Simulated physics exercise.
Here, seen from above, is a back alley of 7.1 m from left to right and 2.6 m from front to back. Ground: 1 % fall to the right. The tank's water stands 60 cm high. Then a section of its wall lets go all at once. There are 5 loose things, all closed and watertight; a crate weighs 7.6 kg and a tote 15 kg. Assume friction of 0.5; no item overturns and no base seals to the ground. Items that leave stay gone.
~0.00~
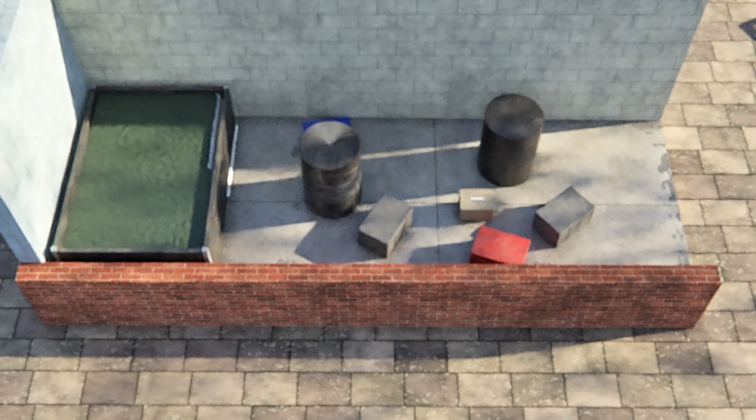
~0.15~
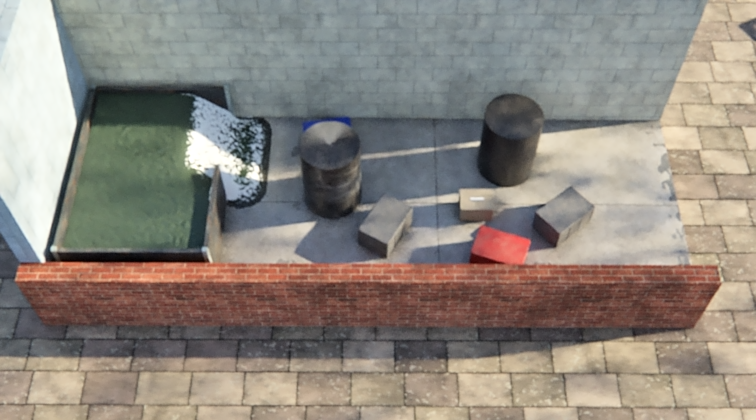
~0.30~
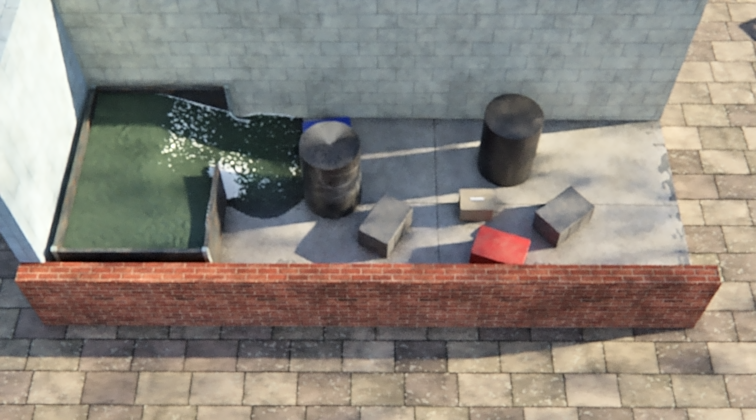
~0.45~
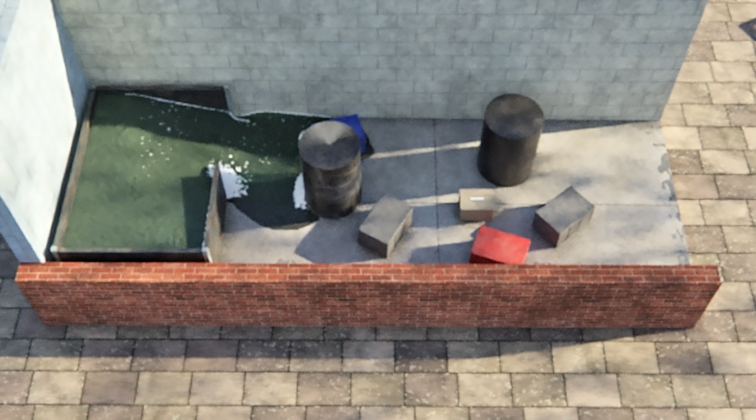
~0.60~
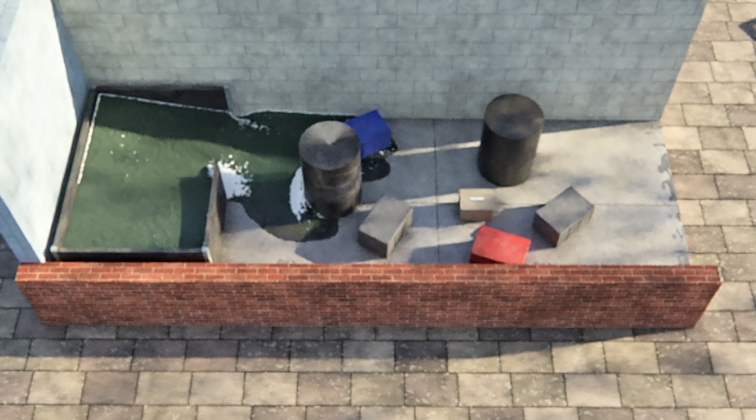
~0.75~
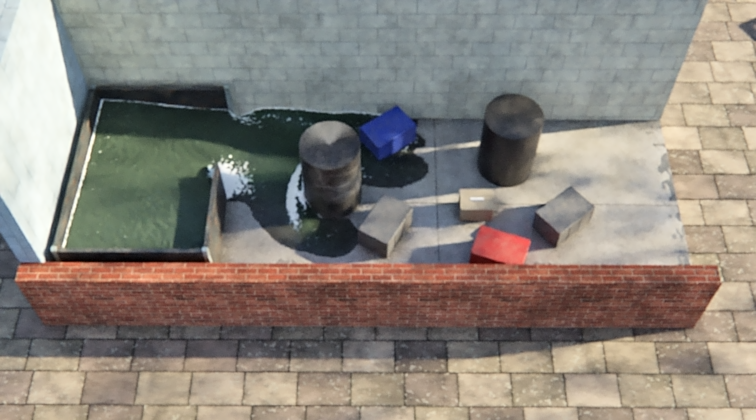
A back alley seen from above, with dark green water pouring from a tank, spreading around a barrel and pushing a blue crate rightward.
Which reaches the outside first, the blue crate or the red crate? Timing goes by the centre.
The blue one.
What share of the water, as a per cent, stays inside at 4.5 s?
About 80 in a hundred parts of the water.
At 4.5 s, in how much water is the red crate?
About 10 cm.
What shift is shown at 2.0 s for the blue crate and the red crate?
About 200 and 5 cm by then.
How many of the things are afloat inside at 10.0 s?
At that moment it comes to 2.
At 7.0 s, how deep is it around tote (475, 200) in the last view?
About 8 cm.
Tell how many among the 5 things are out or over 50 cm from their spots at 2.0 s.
By my tally, 1.
After 2.0 s the blue crate is near (481, 108), 1.9 m from its start, afloat; the red crate is near (501, 249), 0.0 m from its start, aground; 0 of 5 are out; 1 afloat.
After 4.5 s the blue crate has gone out (at 3.9 s); the red crate is near (509, 261), 0.2 m from its start, afloat; 2 of 5 are out; 2 afloat.
After 7.0 s the blue crate has gone out (at 3.9 s); the red crate is near (509, 263), 0.3 m from its start, afloat; 2 of 5 are out; 2 afloat.
After 10.0 s the blue crate has gone out (at 3.9 s); the red crate is near (589, 264), 1.0 m from its start, afloat; 2 of 5 are out; 2 afloat.
